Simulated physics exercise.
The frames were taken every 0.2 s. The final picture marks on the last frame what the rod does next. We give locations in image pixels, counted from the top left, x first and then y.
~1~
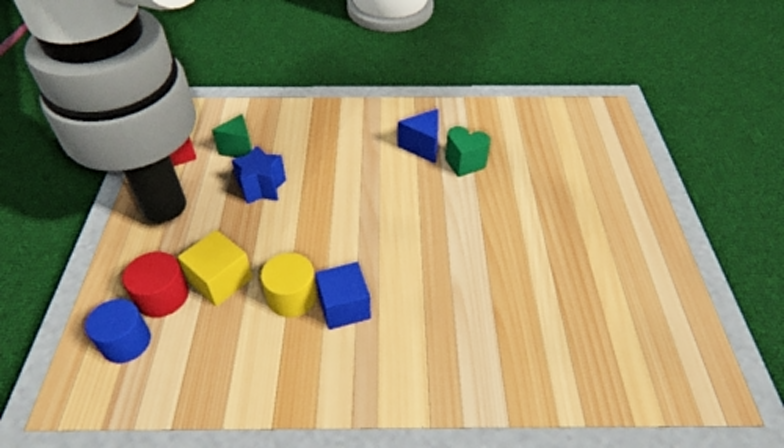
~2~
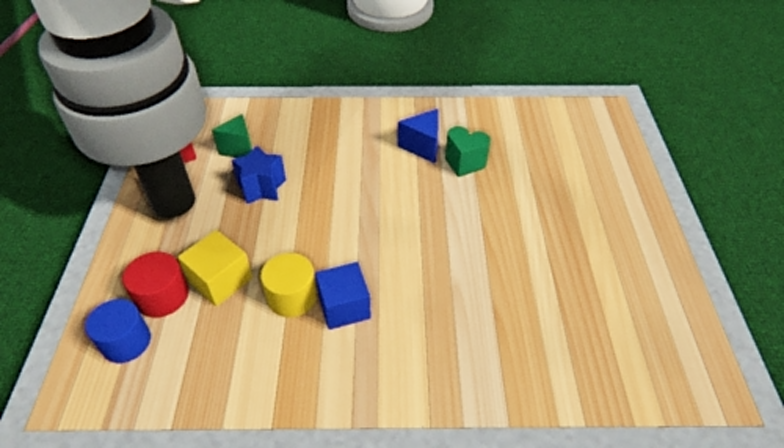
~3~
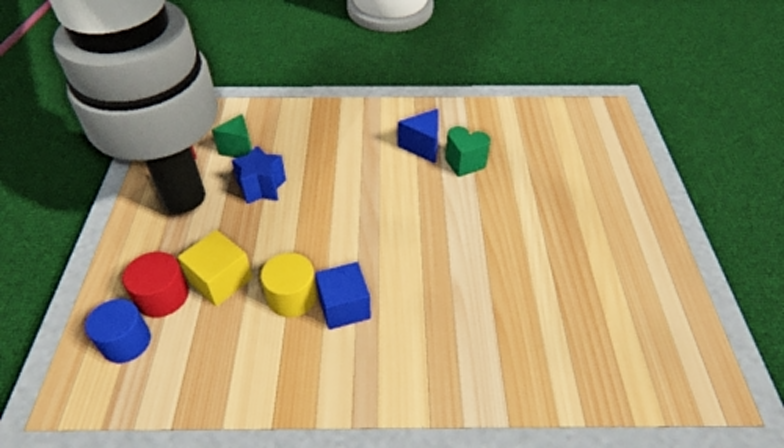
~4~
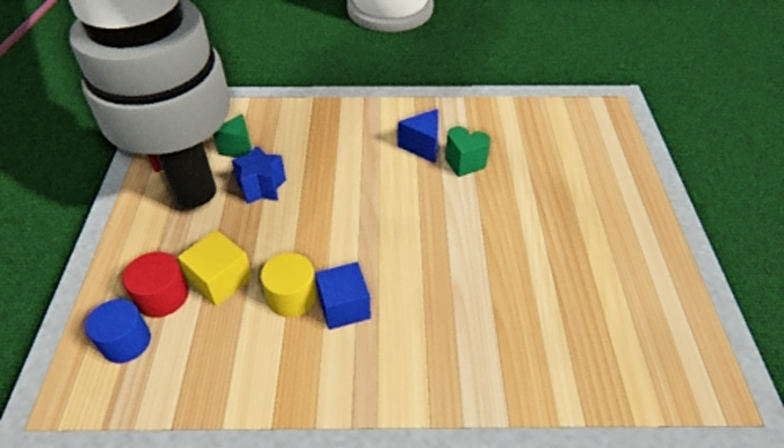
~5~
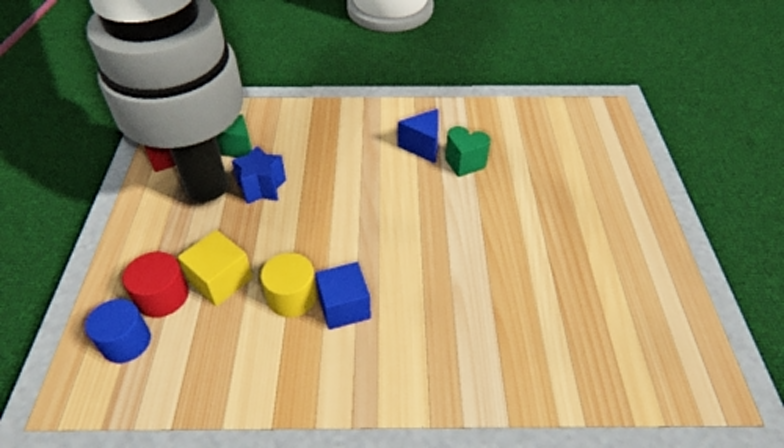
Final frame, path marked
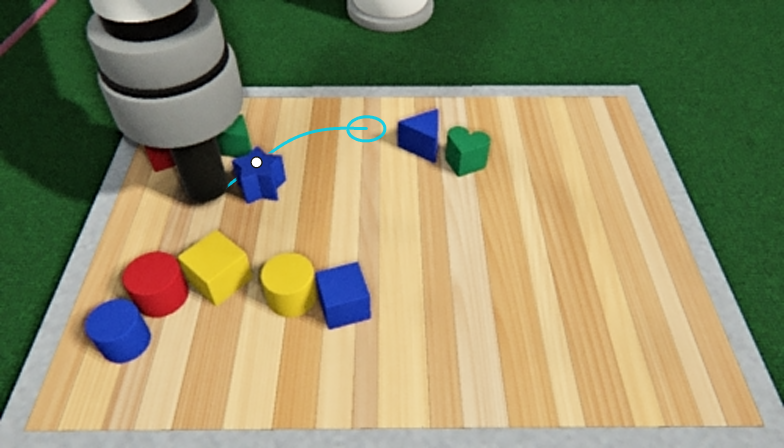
A grey and white robot arm with a black rod hangs over the upper left of a striped wooden board on green ground, seen from above at an angle. Below it sit blue, red and yellow blocks, with a blue star, green triangle and partly hidden red block nearby, and a blue triangle and green heart farther right. The rod glides slightly right and away toward the star, while the blocks and camera stay still.
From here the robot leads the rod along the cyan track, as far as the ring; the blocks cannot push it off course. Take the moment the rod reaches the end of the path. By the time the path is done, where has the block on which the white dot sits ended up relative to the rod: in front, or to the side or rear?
Slipped off.
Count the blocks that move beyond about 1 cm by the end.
2.
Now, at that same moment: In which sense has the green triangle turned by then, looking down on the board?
It goes round opposite to clock hands.
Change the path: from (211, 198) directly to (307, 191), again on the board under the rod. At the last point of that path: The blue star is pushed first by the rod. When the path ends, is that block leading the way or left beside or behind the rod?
Looking at the end of the path, the blue star is still being driven ahead.
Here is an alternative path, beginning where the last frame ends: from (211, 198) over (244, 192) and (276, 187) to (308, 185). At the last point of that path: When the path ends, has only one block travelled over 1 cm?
Going by the path, yes.
Drawn move, from (211, 198) via (259, 162) and (307, 133), ending at (366, 129); the dot is on the blue star.
On the path given first. One third of the way, rod (257, 150); green triangle (240, 119), turned 50° anticlockwise; blue star (277, 155), turned 70° clockwise.
Two thirds of the way, rod (307, 122); green triangle (242, 117), turned 65° anticlockwise; blue star (278, 154), turned 75° clockwise.
At the end, rod (366, 117); green triangle (242, 117), turned 65° anticlockwise; blue star (278, 154), turned 75° clockwise; blue triangle still.
